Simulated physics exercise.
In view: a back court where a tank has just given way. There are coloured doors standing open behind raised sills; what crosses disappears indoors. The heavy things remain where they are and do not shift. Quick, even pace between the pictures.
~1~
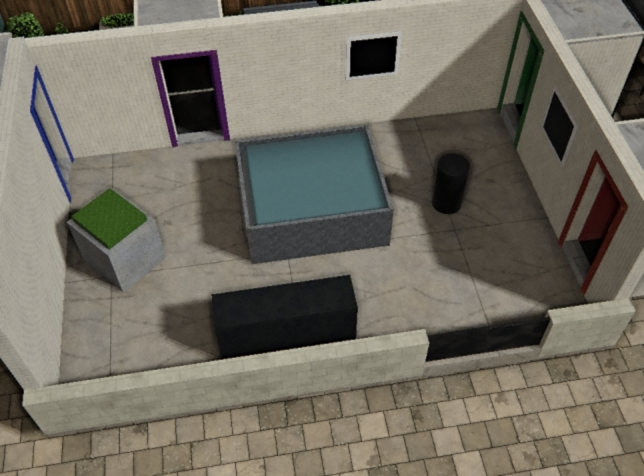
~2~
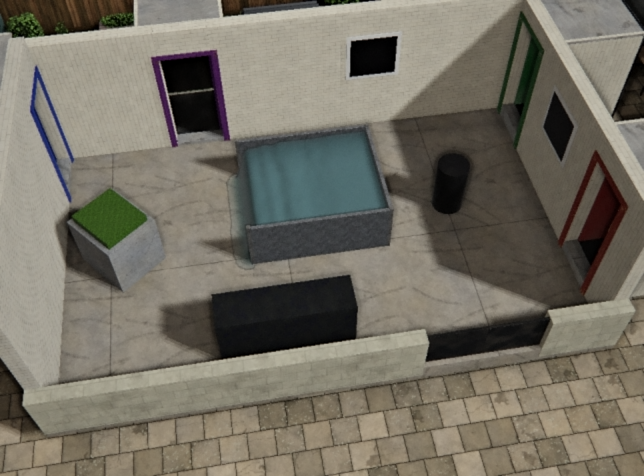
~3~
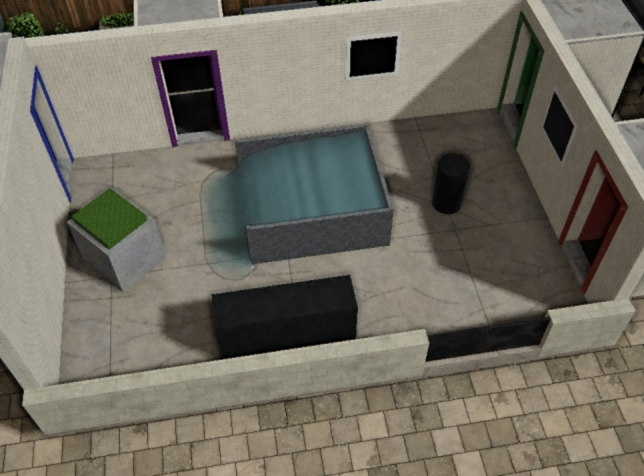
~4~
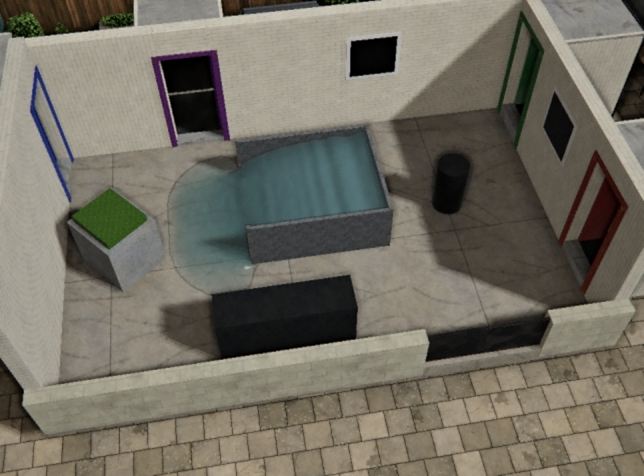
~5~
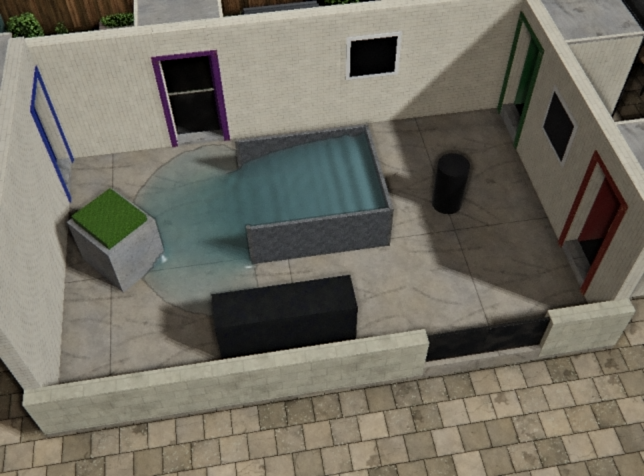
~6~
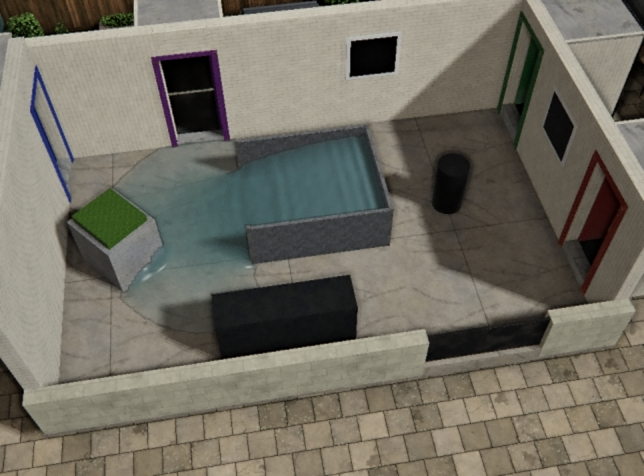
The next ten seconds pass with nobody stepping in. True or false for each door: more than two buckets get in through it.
The green door: False; the purple door: True; the blue door: True; the red door: False.
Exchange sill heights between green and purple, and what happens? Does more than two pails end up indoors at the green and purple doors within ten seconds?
For green, over the limit; for purple, not over the limit.
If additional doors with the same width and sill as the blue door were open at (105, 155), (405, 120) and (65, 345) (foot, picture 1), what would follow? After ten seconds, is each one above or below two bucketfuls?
Result, in listed order - gets past the limit, doesn't reach the limit, gets past the limit.
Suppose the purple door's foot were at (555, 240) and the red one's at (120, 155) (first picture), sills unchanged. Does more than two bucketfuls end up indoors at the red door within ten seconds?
Red is flooded.
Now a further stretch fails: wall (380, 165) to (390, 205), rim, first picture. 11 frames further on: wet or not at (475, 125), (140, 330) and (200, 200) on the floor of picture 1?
In the order you gave them, I get drenched, still bare, still bare.
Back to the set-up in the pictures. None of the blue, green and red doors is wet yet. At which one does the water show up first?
The door marked blue, I reckon.
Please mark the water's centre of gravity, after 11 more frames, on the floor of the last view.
The water's middle lies around (197, 228).
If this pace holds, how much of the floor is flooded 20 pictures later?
I'd say close to 40 per cent.
A moment on, water covers 35 % of the floor; the green door not reached, the purple door under two buckets in, the blue door under two buckets in, the red door not reached.
Next, water covers 40 % of the floor; the green door not reached, the purple door under two buckets in, the blue door far over two buckets in, the red door not reached.
Then, water covers 40 % of the floor; the green door not reached, the purple door under two buckets in, the blue door far over two buckets in, the red door not reached.
Later, water covers 80 % of the floor; the green door wet at the sill, nothing in, the purple door over two buckets in, the blue door far over two buckets in, the red door wet at the sill, nothing in.
In the end, water covers 95 % of the floor; the green door wet at the sill, nothing in, the purple door far over two buckets in, the blue door far over two buckets in, the red door wet at the sill, nothing in.
